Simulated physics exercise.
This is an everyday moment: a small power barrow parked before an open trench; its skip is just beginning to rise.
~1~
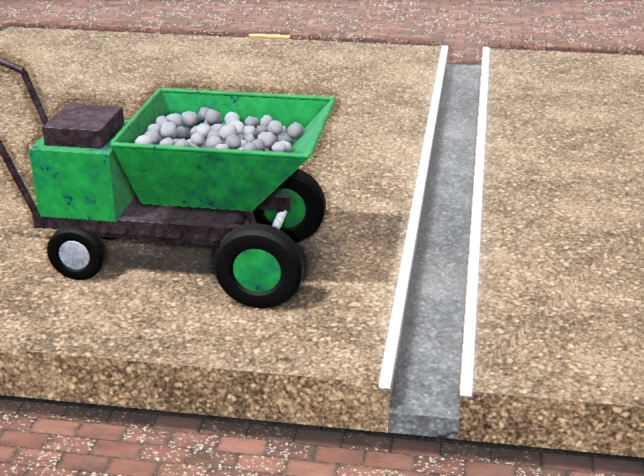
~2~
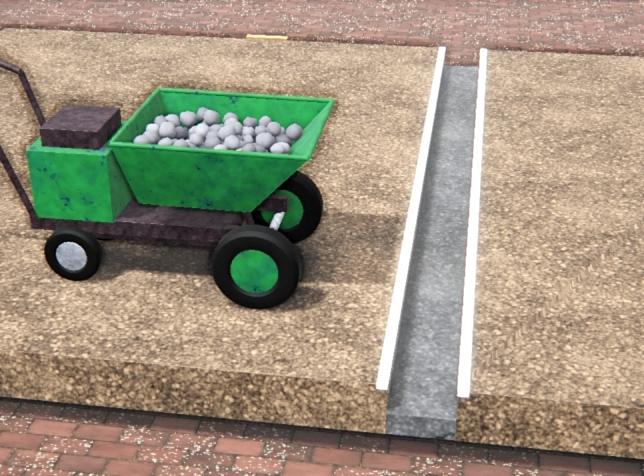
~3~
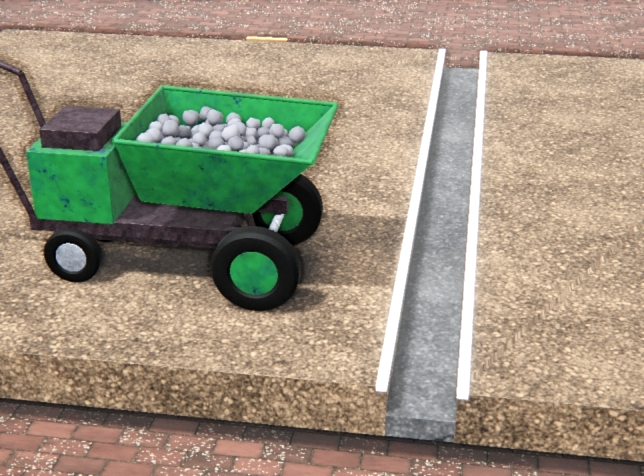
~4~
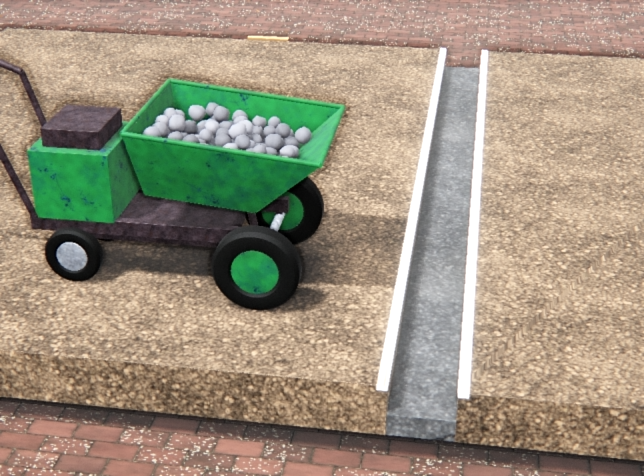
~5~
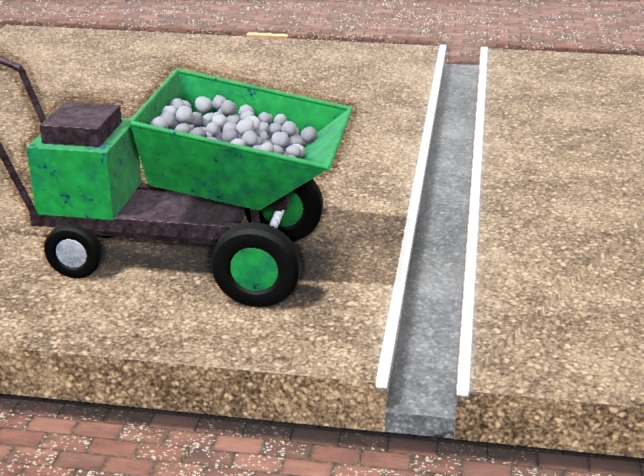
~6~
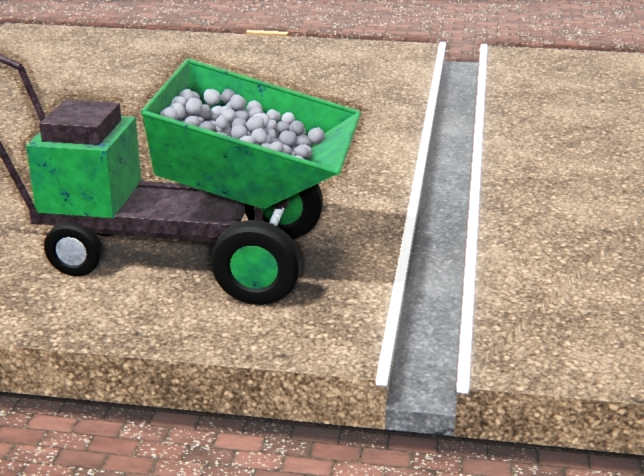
At first, a green power barrow loaded with round grey cobbles stands to the left of an open trench edged with white strips, its skip level. Then the skip begins to tilt, its back end rising and its front lip shifting right and down, while the wheels stay in place.
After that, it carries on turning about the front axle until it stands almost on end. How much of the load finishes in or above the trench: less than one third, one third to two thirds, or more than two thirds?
More than two thirds.
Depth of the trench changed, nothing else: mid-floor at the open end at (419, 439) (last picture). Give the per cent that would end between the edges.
Something close to 100 per cent.
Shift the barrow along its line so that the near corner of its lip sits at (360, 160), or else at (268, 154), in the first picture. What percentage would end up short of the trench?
Some 0 % then some 30 %.
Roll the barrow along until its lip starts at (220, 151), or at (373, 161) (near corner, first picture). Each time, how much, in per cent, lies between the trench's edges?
First some 30, then 10 per cent.
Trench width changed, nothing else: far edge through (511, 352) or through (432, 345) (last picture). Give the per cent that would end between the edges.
In order: 100 per cent, then 40 per cent.
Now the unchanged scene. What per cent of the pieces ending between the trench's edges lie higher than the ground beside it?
30 in a hundred.
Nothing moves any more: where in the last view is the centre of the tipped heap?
Centre at rest, last view: Approx. (434, 287).
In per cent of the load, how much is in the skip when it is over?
It works out to some 15 percent.
Just after the last frame, skip tipped steeply; every one in the skip.
A moment on, skip tipped right over; the larger part in the skip; just a few short of the trench; roughly a quarter in or heaped over the trench; just a few falling.
Further on, skip tipped right over; about a tenth in the skip; just a few short of the trench; the larger part in or heaped over the trench; about a tenth beyond it.
When it is over, skip tipped right over; about a tenth in the skip; just a few short of the trench; the larger part in or heaped over the trench; about a tenth beyond it.
